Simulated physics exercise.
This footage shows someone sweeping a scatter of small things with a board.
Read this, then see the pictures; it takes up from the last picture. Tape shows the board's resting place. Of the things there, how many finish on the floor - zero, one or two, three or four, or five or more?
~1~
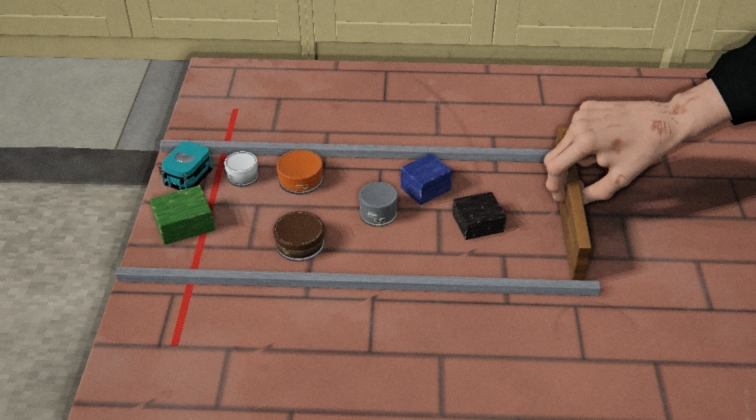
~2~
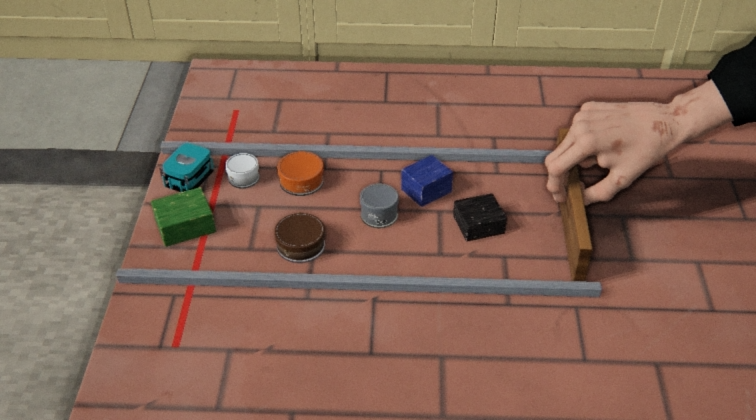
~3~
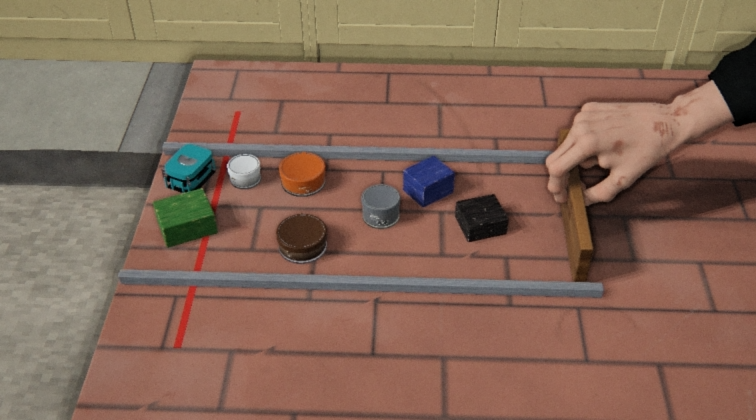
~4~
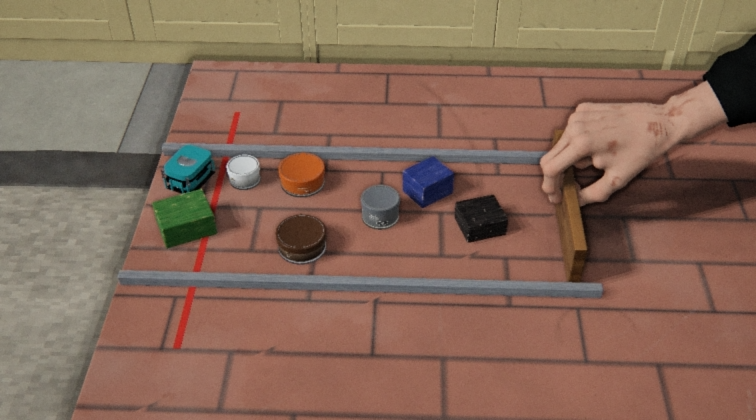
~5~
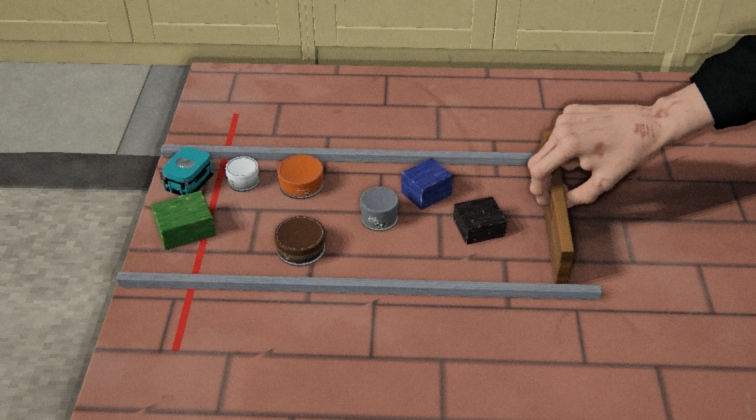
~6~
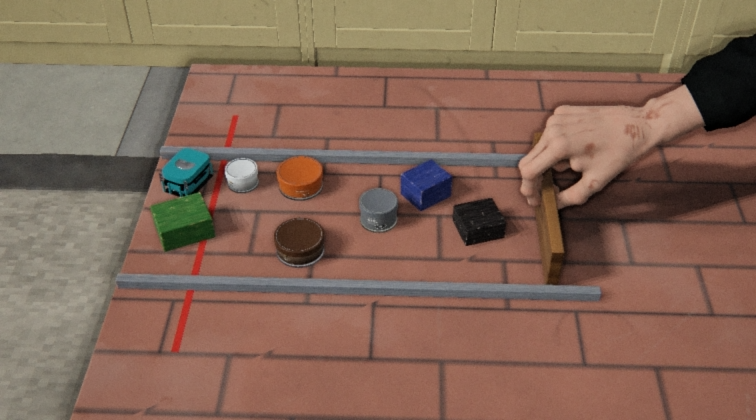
One or two finish on the floor.
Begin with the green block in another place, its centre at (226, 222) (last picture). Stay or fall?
Stays put.
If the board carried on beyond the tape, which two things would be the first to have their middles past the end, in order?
The turquoise case first, the white tin second.
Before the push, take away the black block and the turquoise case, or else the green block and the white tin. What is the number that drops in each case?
The count is 1 in the first case and 1 in the second.
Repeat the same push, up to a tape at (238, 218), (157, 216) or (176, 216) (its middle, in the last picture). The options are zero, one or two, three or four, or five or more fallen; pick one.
Lab note - fallen per tape, in order: One to two / at least five / five or over.
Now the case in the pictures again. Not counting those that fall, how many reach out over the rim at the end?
You'd get 3.
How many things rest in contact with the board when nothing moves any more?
At rest, 3 are in contact.
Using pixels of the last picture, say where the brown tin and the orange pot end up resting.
The first sits around (176, 242), while the other sits around (159, 170).
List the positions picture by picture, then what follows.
In the first picture, turquoise case (187, 167); green block (182, 215); white tin (242, 169); board (570, 202); tape (209, 211).
In the second picture, green block (183, 217); black block (480, 217).
In the third picture, white tin (245, 172); blue block (429, 181).
In the fourth picture, turquoise case (189, 171); brown tin (301, 239).
In the fifth picture, green block (183, 220); board (554, 205).
In the sixth picture, turquoise case (187, 174); green block (183, 222); white tin (242, 176); board (545, 207); tape (209, 217).
A little later, none off yet; turquoise case at rest near (187, 174); green block at rest near (183, 222); white tin at rest near (242, 176).
Next, none off yet; turquoise case moving near (183, 173); green block at rest near (183, 222); white tin shifted about its own width near (217, 175).
When it is over, the number that fall off is one or two; down, white tin and turquoise case.
